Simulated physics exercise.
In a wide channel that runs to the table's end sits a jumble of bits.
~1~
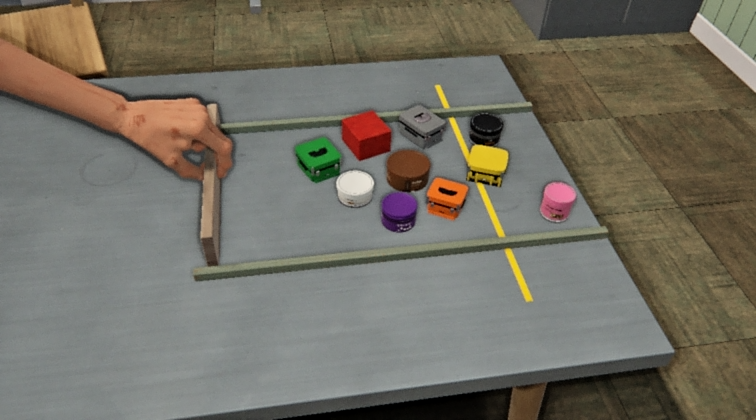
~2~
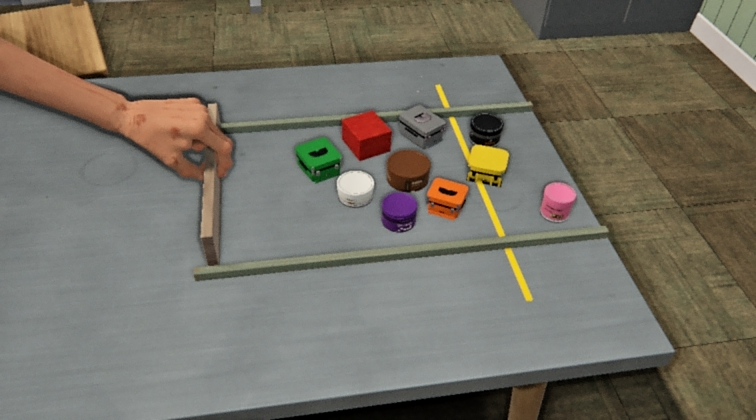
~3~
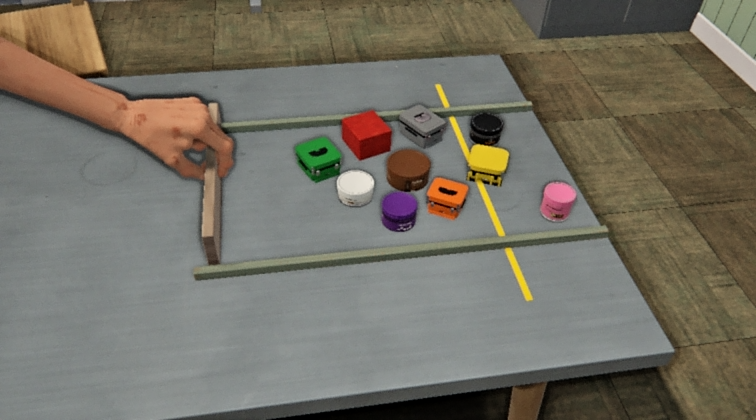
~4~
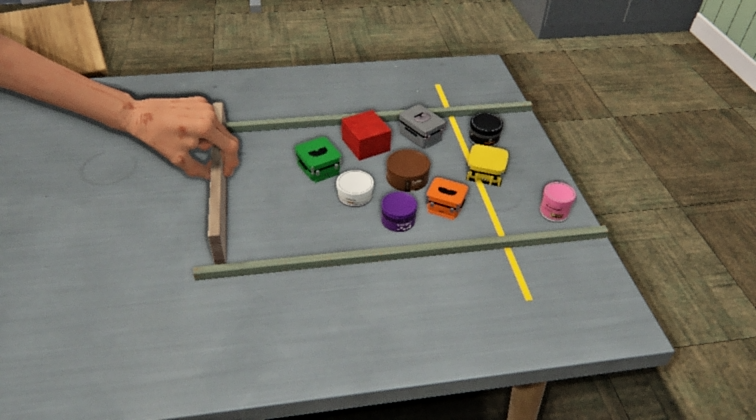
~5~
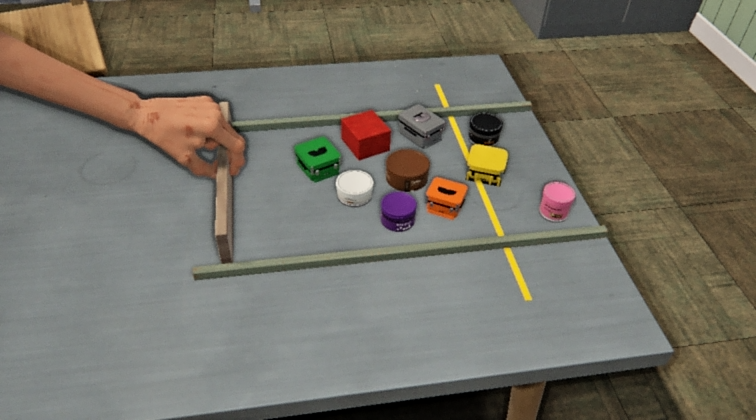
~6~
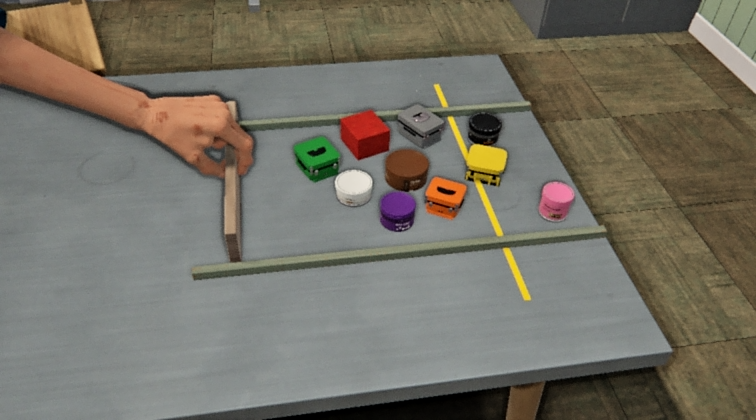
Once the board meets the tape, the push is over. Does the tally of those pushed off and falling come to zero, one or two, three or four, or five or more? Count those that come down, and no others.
The number of pieces cleared off the edge is going to be nothing.
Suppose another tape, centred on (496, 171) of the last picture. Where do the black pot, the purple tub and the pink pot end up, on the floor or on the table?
In short: Black pot gone, purple tub safe, pink pot safe.
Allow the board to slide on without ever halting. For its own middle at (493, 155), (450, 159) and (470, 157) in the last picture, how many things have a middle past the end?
In order of the places given, that's 2, 0 and 0.
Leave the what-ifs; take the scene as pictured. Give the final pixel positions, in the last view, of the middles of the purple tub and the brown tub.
The purple tub finishes at (508, 202); the brown tub finishes at (527, 164).
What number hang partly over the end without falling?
You'd get 2.
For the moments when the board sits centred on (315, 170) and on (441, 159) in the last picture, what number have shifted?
Well, it's 1 at the first one and 9 at the second.
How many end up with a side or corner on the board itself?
That number would be 4.
Early on, none off yet; pink pot at rest near (556, 202); black pot at rest near (484, 130); yellow case at rest near (486, 166).
A while later, none off yet; pink pot at rest near (556, 202); black pot at rest near (484, 130); yellow case travelled a little near (499, 165).
Finally, the number that fall off is zero.
